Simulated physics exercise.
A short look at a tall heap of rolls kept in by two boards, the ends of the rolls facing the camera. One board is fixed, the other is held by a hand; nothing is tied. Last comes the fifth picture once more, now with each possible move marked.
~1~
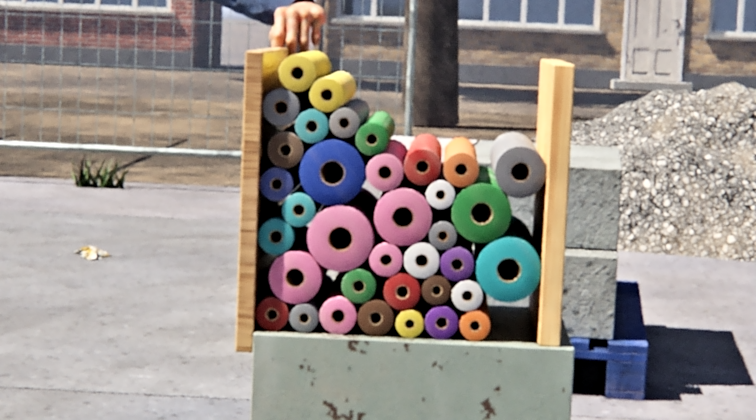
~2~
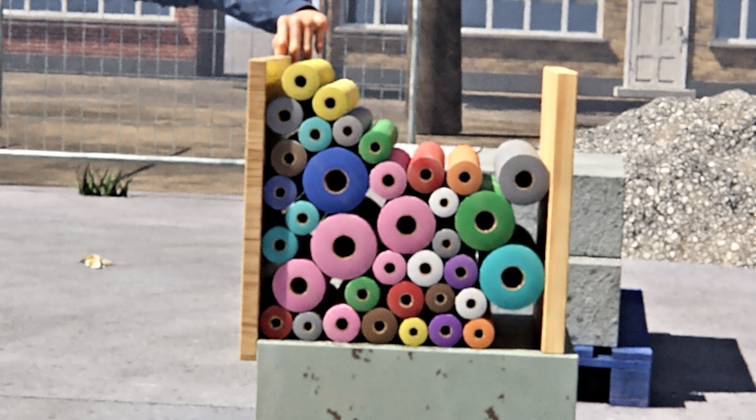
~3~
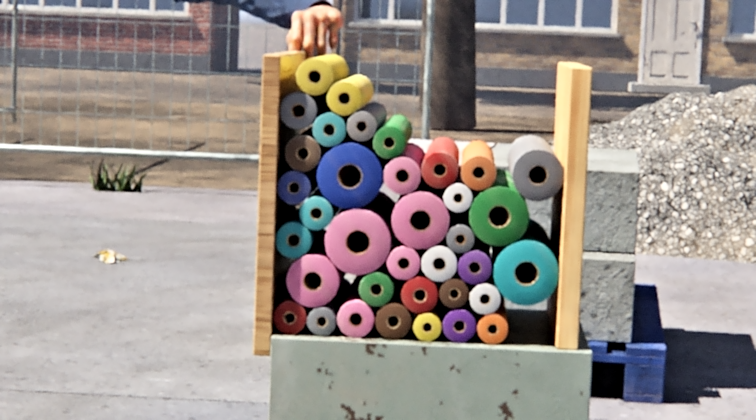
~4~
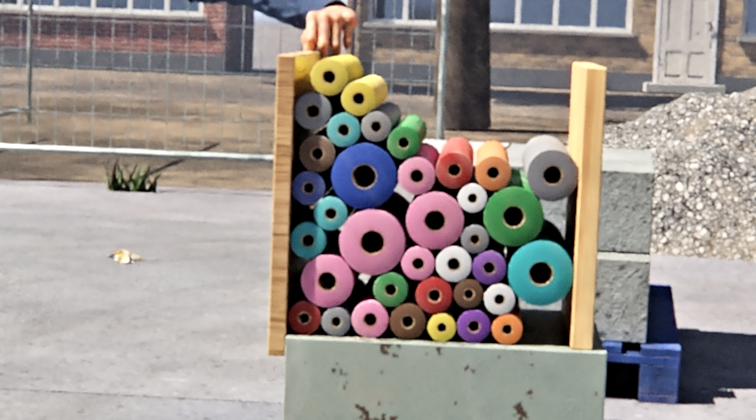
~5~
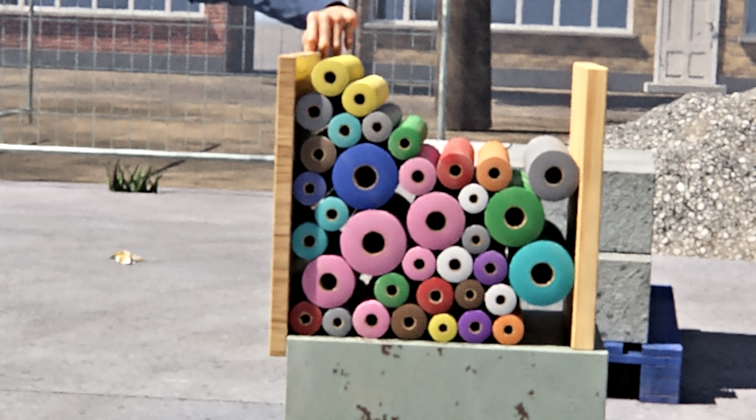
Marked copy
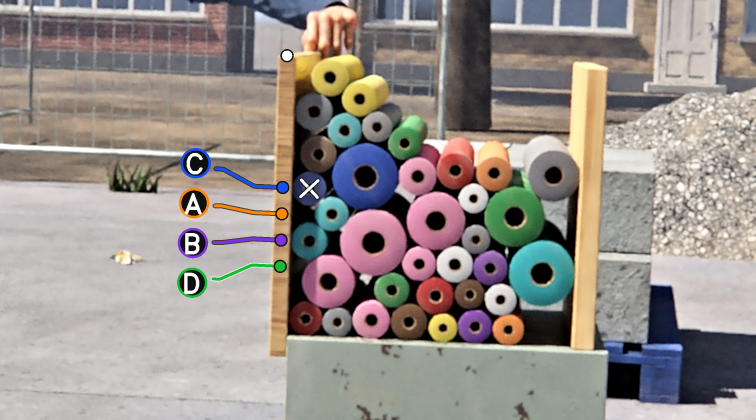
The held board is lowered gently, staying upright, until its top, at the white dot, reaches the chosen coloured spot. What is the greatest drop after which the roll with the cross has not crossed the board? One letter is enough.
The last mark within the limit is A.
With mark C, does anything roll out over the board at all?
Yes.
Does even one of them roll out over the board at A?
At A: Yes.
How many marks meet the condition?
Two of the four.
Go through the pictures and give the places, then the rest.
A turquoise roll (509, 270); an orange roll (461, 170); side board (266, 188), in the first frame.
Side board (269, 196); a red roll (276, 323), in the second frame.
A purple roll (459, 326); a brown roll (455, 294), in the third frame.
A white roll (454, 264); a blue roll (309, 188), in the fourth frame.
A green roll (405, 143); a turquoise roll (542, 274); an orange roll (494, 174), in the fifth frame.
On the marked copy, A at (282, 214); B at (281, 240); C at (282, 187); D at (280, 267); the cross at (309, 189); the white dot at (287, 56).
Following A. Soon after the start, top of the board (295, 126).
Later, top of the board (292, 206).
In the end, top of the board (292, 213), two out over the board, the crossed one still inside.
As for the rest, B lets the crossed one out; C keeps the crossed one inside; D lets the crossed one out.
